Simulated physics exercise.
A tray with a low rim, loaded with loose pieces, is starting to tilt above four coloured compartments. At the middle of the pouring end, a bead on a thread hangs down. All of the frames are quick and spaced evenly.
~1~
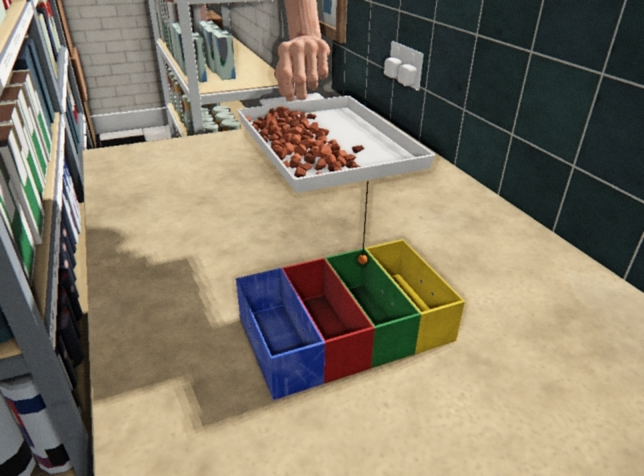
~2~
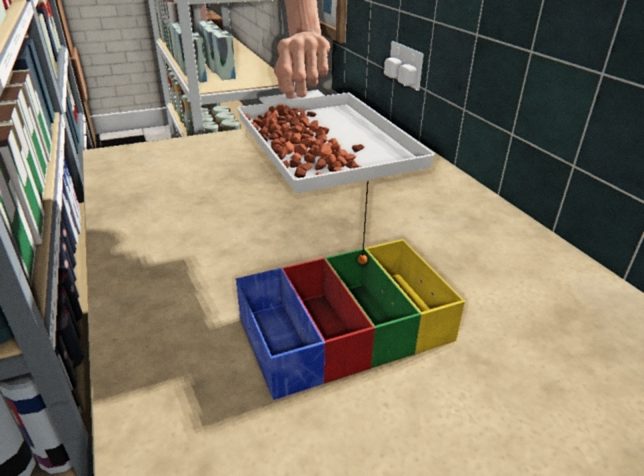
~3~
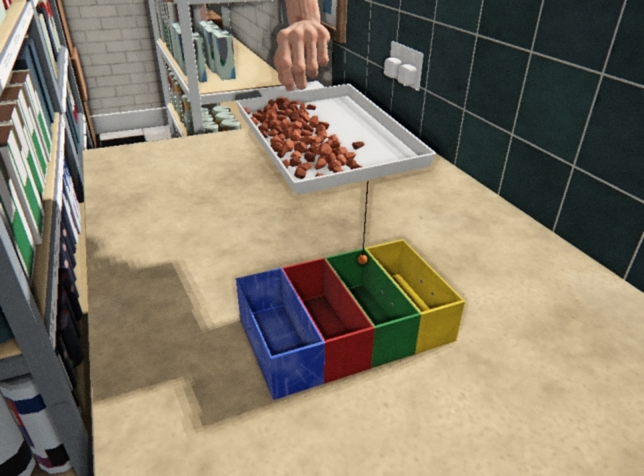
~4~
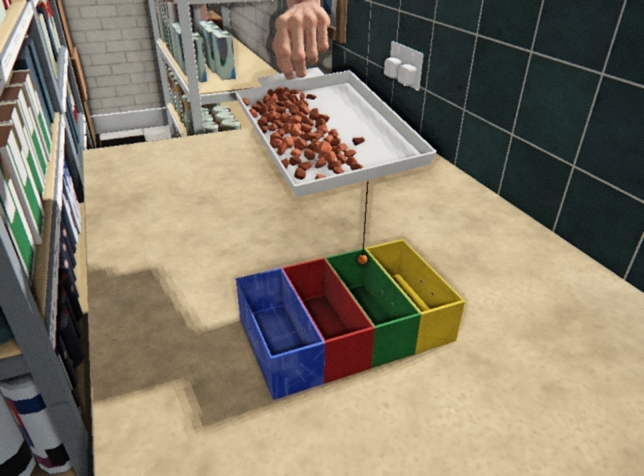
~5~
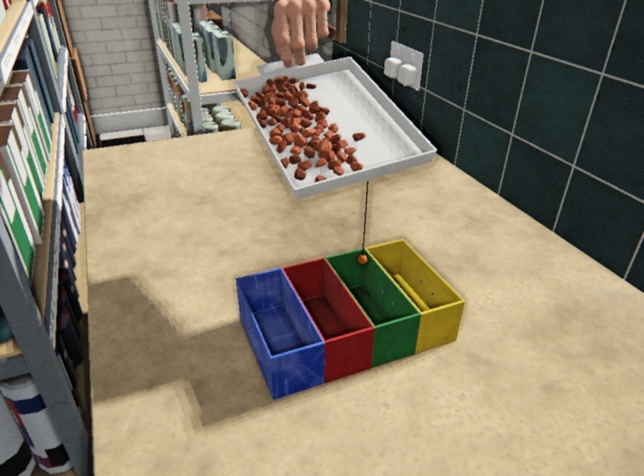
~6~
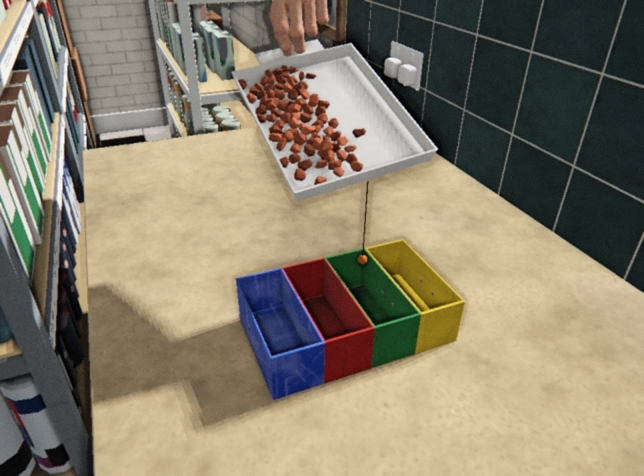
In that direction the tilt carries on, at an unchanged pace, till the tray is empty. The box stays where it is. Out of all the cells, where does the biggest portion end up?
In the red cell.
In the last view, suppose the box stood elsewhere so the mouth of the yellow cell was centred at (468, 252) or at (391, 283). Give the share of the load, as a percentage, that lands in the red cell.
Trial 1 around 0 percent, trial 2 around 70 percent.
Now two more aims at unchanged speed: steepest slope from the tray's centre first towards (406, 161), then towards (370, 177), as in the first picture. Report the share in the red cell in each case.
The first gives 0 %, the second 30 %.
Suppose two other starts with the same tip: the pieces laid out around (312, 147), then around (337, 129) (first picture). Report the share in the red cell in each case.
It comes to about 50 per cent the first time and about 70 per cent the second.
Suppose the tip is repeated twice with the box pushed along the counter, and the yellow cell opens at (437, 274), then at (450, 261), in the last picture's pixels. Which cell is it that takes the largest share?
Try 1 - that blue cell; try 2 - that blue cell.
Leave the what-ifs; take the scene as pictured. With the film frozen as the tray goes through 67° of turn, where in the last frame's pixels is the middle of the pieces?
Its middle sits at about pixel (305, 142).
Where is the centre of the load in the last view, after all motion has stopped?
At about (321, 337).
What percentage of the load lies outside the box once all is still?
Call it some 0 percent of the pieces.
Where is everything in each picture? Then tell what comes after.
The first picture shows corners of the pouring end (297, 178) and (431, 154), level; middle of the load (296, 138), bits of crushed brick; bead on its thread (363, 259); blue cell (298, 367); red cell (349, 351); green cell (396, 337); yellow cell (440, 324).
The second picture shows corners of the pouring end (297, 178) and (431, 154), level; middle of the load (296, 137).
The third picture shows corners of the pouring end (296, 180) and (432, 153), tipped barely, lowest at the left corner; middle of the load (296, 133).
The fourth picture shows corners of the pouring end (296, 184) and (432, 151), tipped a little, lowest at the left corner; middle of the load (296, 127).
The fifth picture shows corners of the pouring end (296, 187) and (433, 149), tipped a little, lowest at the left corner; middle of the load (296, 121).
The sixth picture shows corners of the pouring end (296, 190) and (433, 148), tipped clearly, lowest at the left corner; middle of the load (295, 116); blue cell (298, 367); red cell (349, 351); green cell (396, 337); yellow cell (440, 324).
Just after the last frame, tray tipped steeply; almost all on the tray; just a few in the red cell; about a tenth falling or outside the box.
A moment on, tray tipped past a quarter turn; about a tenth on the tray; roughly half in the red cell; roughly a third in the blue cell; about a tenth in the green cell; about a tenth falling or outside the box.
Further on, tray tipped past a quarter turn; roughly two thirds in the red cell; roughly a third in the blue cell; about a tenth in the green cell; just a few falling or outside the box.
When it is over, tray tipped past a quarter turn; roughly two thirds in the red cell; roughly a third in the blue cell; about a tenth in the green cell; not one in the yellow cell; just a few outside the box.
